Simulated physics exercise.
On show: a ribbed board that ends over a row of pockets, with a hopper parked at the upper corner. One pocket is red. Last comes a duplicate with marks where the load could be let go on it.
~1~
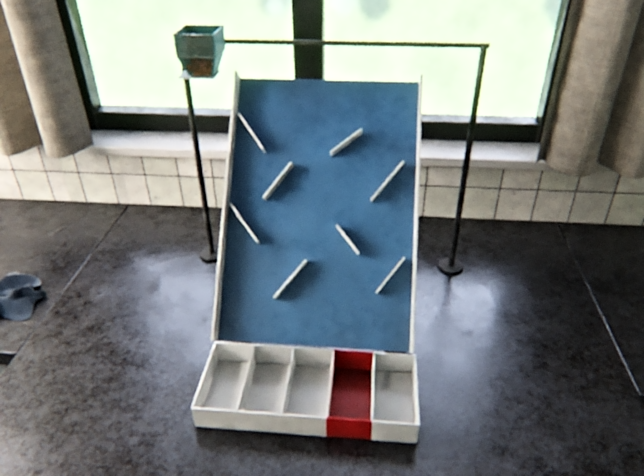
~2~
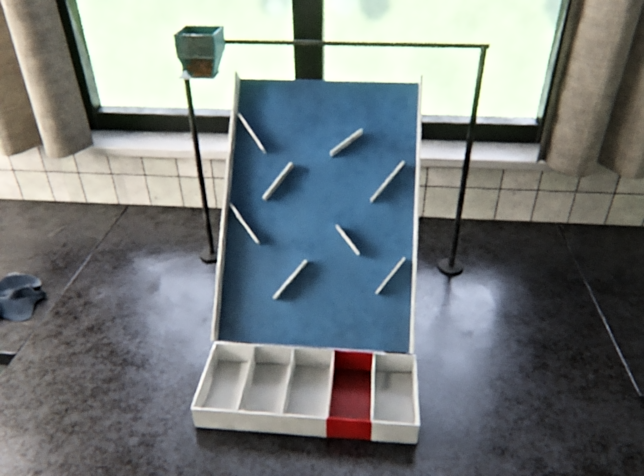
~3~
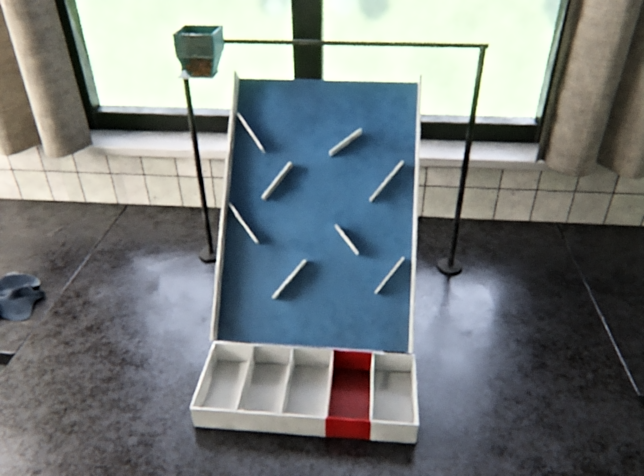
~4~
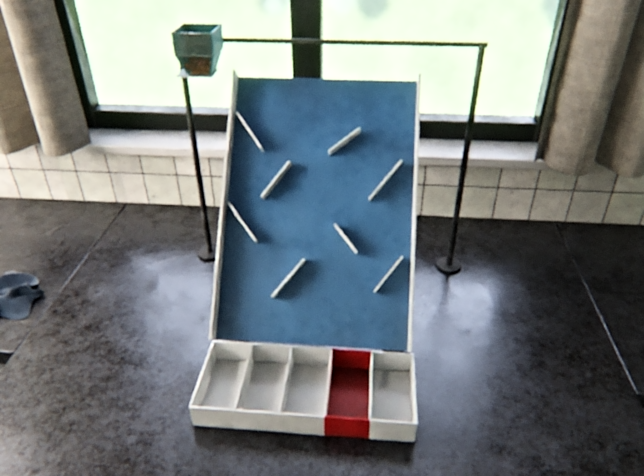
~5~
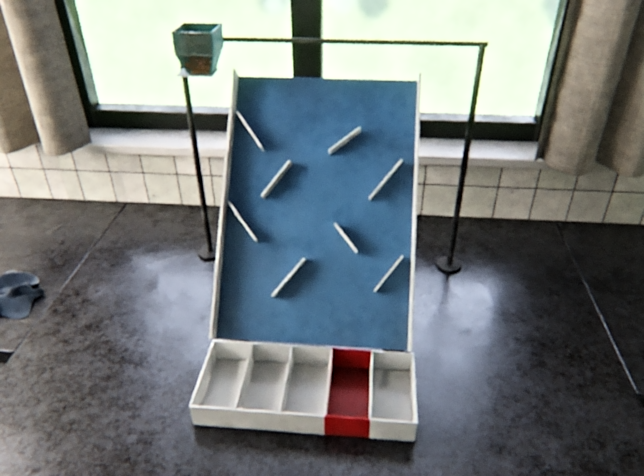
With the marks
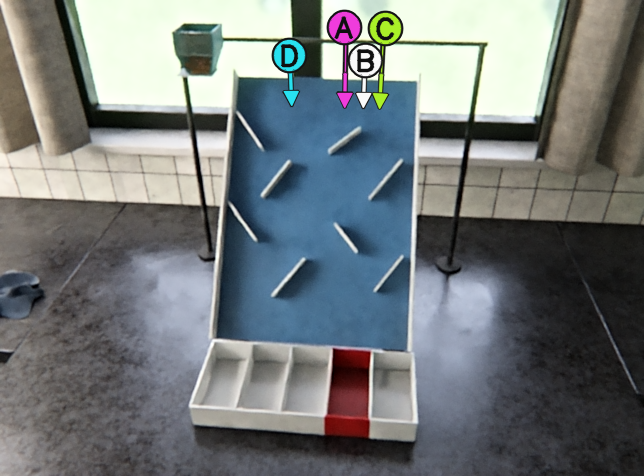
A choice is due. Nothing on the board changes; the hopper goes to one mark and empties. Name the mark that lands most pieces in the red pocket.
It is C.
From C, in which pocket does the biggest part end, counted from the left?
The fourth from the left.
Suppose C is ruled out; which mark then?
That would be B.
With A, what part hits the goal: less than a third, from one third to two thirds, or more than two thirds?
Mark A gives less than a third.
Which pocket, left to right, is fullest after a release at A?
The first from the left.
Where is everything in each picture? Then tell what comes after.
The first frame shows hopper near (203, 64), clay pellets, door shut.
The second frame shows ribs (238, 113) to (263, 149), (331, 152) to (362, 129), (263, 198) to (291, 162).
The third frame shows ribs (371, 199) to (403, 161), (229, 203) to (257, 242), (336, 225) to (358, 253).
The fourth frame shows ribs (272, 297) to (304, 259), (375, 291) to (403, 256).
The fifth frame shows red pocket near (347, 425), number 4 of 5 from the left.
On the marked copy, mark A meets the board at (344, 102); mark B meets the board at (363, 102); mark C meets the board at (379, 103); mark D meets the board at (291, 100).
With A, none at all in the red pocket, all but a few in other pockets, a small share held on the board.
With B, close to a third in the red pocket, close to half in other pockets, a small share held on the board.
With C, close to two thirds in the red pocket, close to a quarter in other pockets, a small share held on the board.
With D, a small share in the red pocket, the bulk in other pockets, a small share held on the board.
